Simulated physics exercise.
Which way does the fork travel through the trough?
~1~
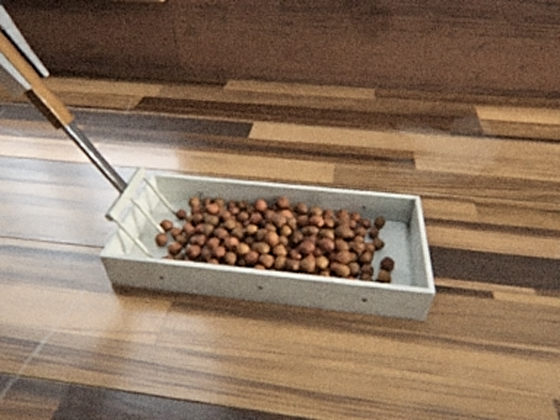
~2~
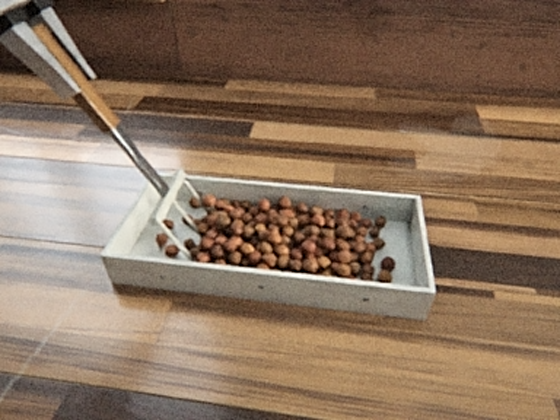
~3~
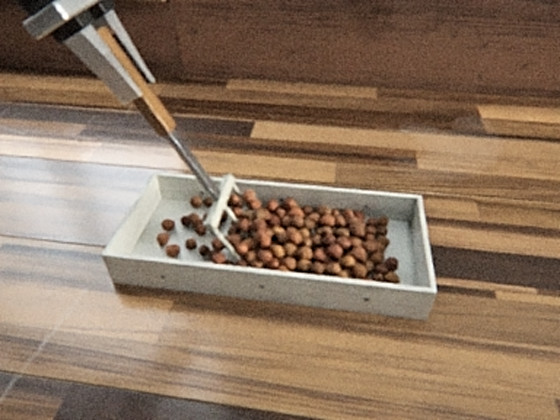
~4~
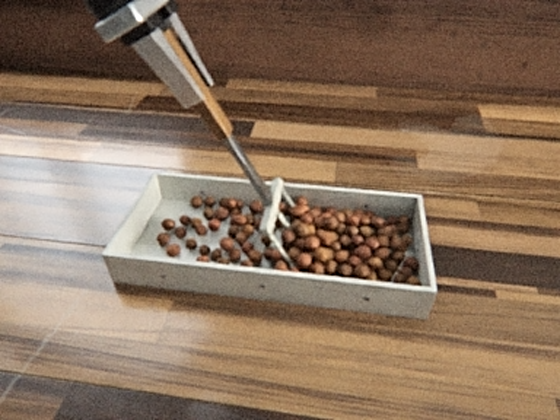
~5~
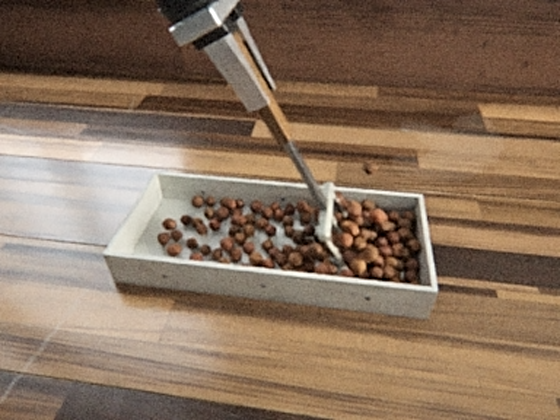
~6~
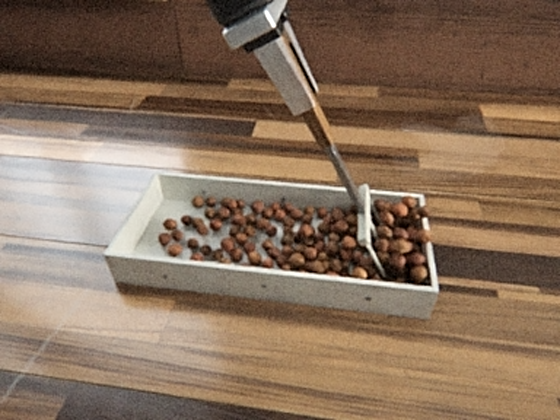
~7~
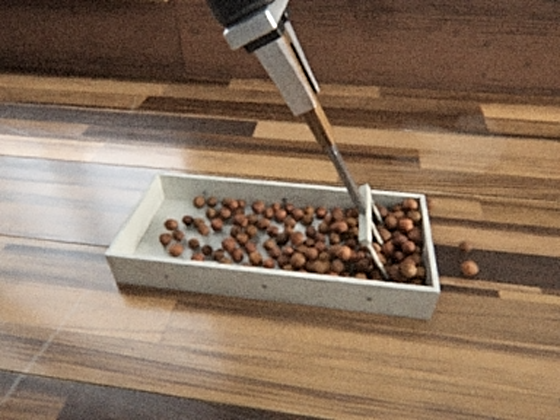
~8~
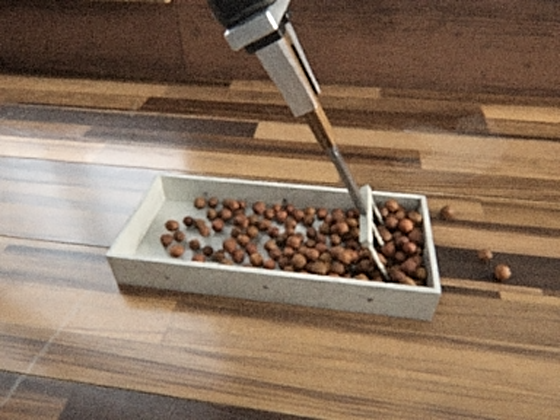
The fork travels to the right, going from the left end of the trough to near its right end.
